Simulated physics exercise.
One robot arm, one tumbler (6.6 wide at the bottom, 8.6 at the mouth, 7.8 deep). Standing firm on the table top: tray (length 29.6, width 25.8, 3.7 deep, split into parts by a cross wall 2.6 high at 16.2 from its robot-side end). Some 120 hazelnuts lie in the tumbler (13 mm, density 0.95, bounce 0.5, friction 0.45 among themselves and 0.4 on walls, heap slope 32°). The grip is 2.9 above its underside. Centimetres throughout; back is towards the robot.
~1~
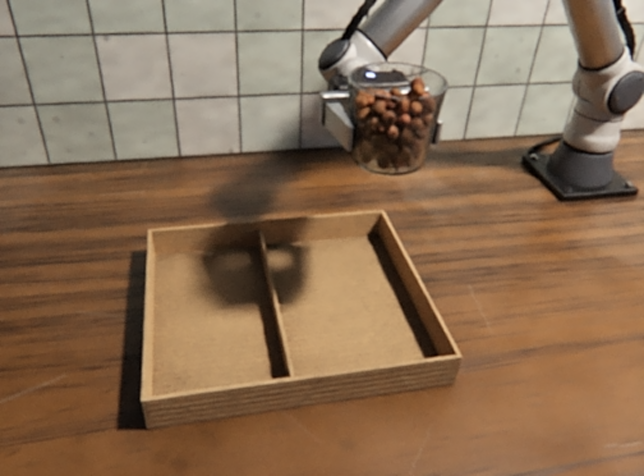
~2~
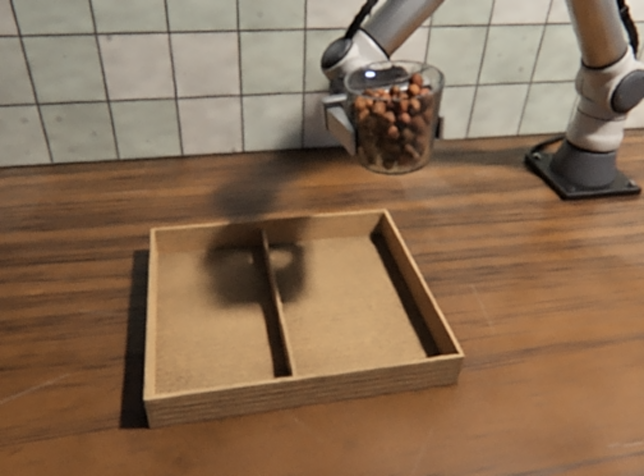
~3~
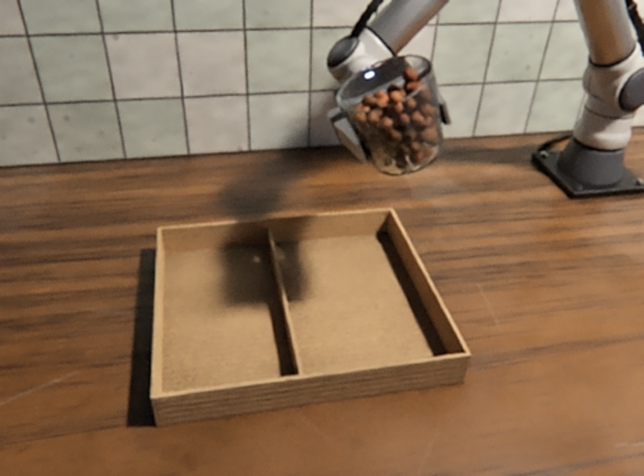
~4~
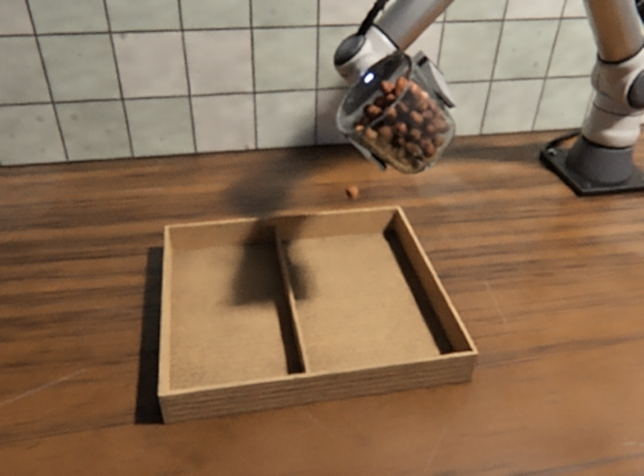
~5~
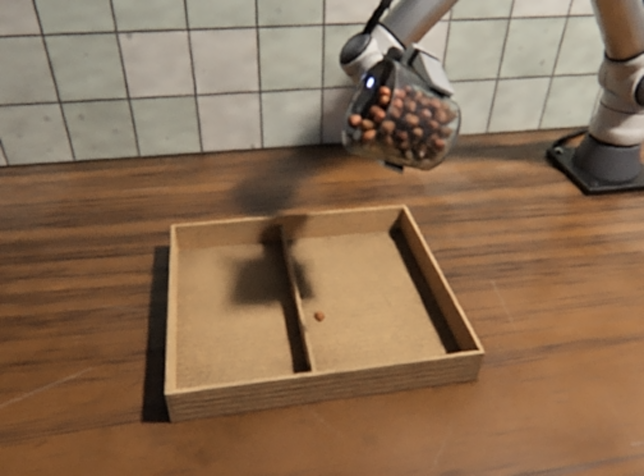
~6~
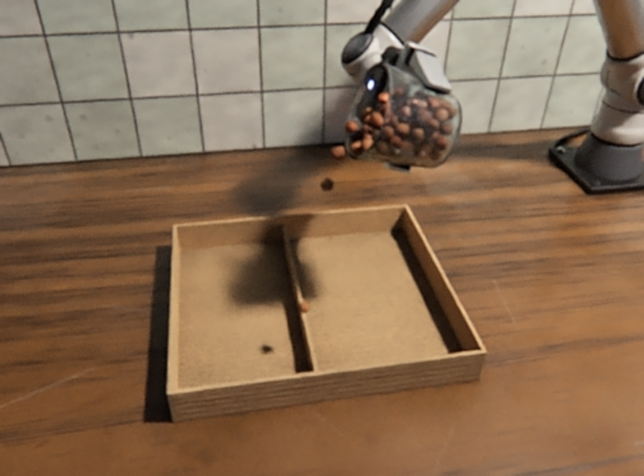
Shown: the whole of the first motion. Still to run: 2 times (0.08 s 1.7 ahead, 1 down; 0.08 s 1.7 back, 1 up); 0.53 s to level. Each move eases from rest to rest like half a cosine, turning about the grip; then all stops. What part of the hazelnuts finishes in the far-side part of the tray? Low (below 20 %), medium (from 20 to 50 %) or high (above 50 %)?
A low share, below 20 %, ends in the far-side part of the tray.
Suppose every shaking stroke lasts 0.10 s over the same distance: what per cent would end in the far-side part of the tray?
In that case some 10 per cent.
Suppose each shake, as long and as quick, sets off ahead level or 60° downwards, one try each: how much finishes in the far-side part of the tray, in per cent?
About 30 and 10 per cent.
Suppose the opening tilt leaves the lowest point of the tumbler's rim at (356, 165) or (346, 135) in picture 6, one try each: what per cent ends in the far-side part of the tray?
Some 35 and 0 per cent.
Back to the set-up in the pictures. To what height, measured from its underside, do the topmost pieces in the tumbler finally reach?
About 7.0 cm.
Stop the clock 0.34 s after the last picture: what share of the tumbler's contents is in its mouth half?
Some 45 per cent.
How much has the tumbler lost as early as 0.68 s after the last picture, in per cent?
About 25 per cent by then.
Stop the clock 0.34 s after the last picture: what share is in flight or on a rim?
Roughly 6 per cent.
Then, 0.34 s later, tilted 70° forward, highest piece 24 above the table; 97 in the tumbler, 8 in the far-side part, 6 in the robot-side part, 7 in flight or on a rim.
Then, 0.68 s later, tilted 16° forward, highest piece 26 above the table; 89 in the tumbler, 15 in the far-side part, 14 in the robot-side part.
Then, 1.05 s later, level, highest piece 26 above the table; 89 in the tumbler, 15 in the far-side part, 14 in the robot-side part.
Then, 2.10 s later, level, highest piece 26 above the table; 89 in the tumbler, 15 in the far-side part, 14 in the robot-side part.
At rest, 89 in the tumbler, 15 in the far-side part, 14 in the robot-side part. That is 13 % in the far-side part of the tray.
